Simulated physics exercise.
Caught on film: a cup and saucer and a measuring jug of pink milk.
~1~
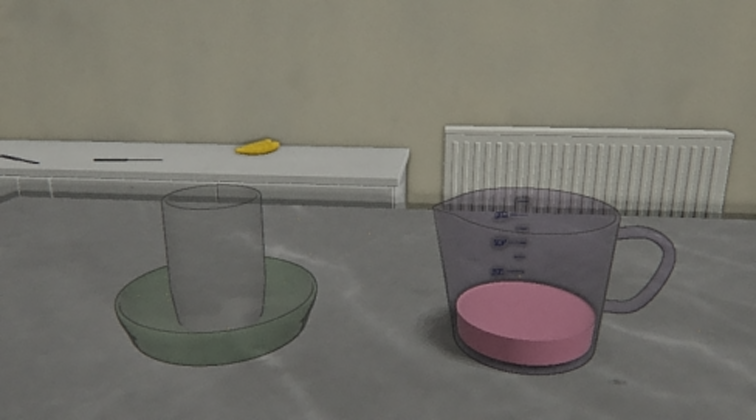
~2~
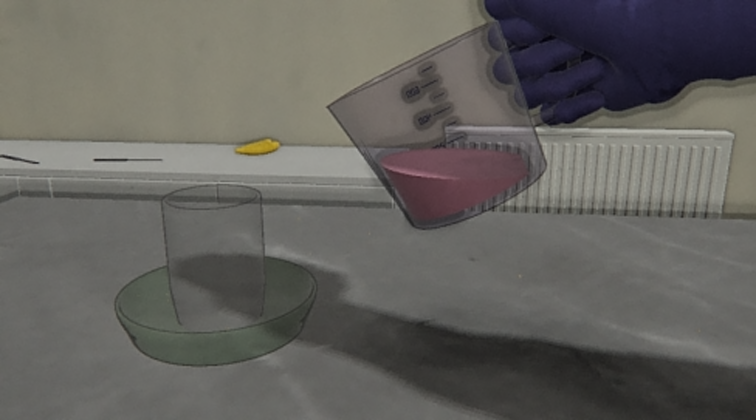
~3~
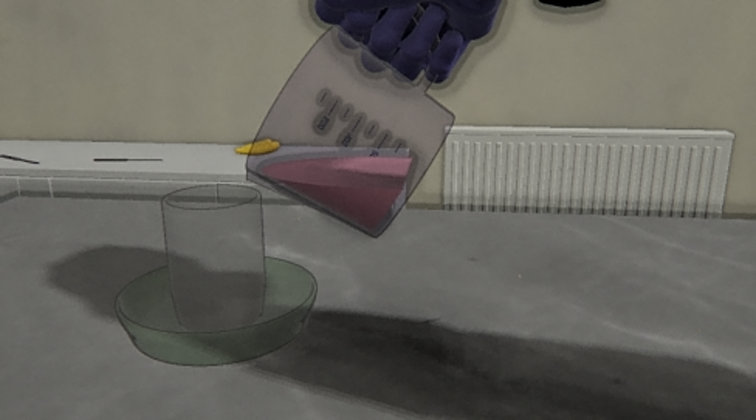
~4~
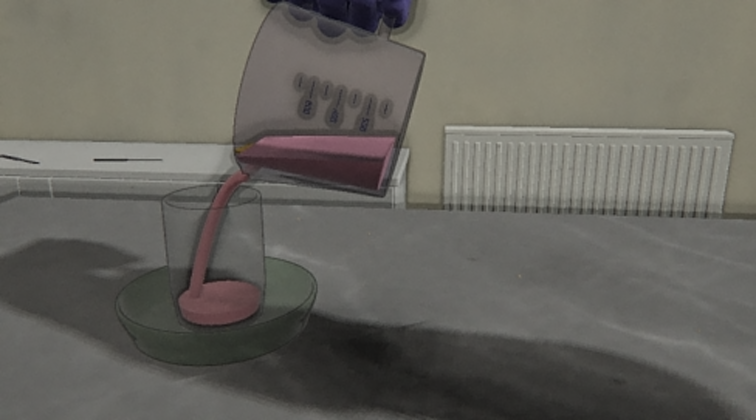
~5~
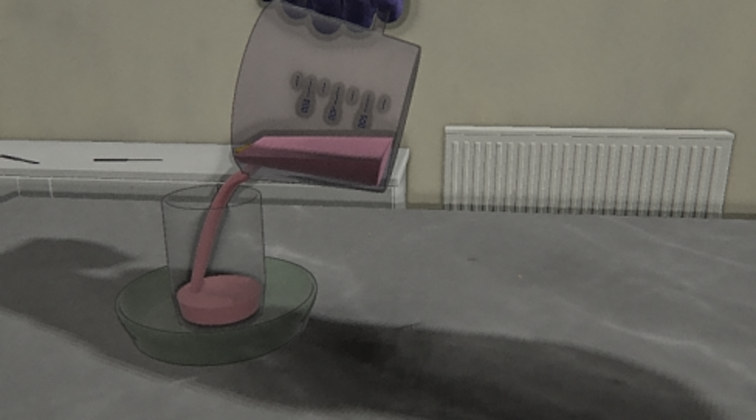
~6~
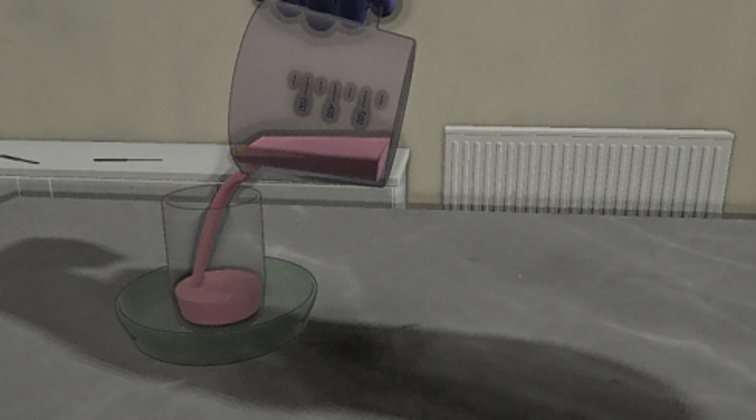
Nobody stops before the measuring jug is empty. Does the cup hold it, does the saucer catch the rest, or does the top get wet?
The pink milk fits in the cup.
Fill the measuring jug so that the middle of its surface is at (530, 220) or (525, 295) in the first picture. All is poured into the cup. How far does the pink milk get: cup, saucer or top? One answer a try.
One after the other: On to the top, no farther than the cup.
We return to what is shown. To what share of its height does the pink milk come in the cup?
About 45 per cent.
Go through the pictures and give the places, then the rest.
At the start; measuring jug (527, 271) about a quarter full; cup (216, 253) empty; saucer (183, 341) dry, in the first frame.
A hand has the measuring jug; measuring jug (445, 124) tipped 25° with all of its load; cup (216, 253) empty, in the second frame.
The measuring jug is tipped; measuring jug (349, 135) tipped 60° with all of its load; cup (216, 253) empty, in the third frame.
The stream is running; measuring jug (330, 105) tipped 75° with about three quarters of its load; cup nearly empty, surface at (220, 298), in the fourth frame.
The stream is running; measuring jug (328, 102) tipped 75° with about three quarters of its load; cup (216, 253) nearly empty, in the fifth frame.
The stream is running; measuring jug (323, 99) tipped 80° with about two thirds of its load; cup about a quarter full, surface at (219, 287); saucer (183, 341) dry, in the sixth frame.
Shortly, the cup is about a third full; the saucer is dry.
Then, the cup is about half full; the saucer is dry.
At the finish, the cup is about half full; the saucer is dry.
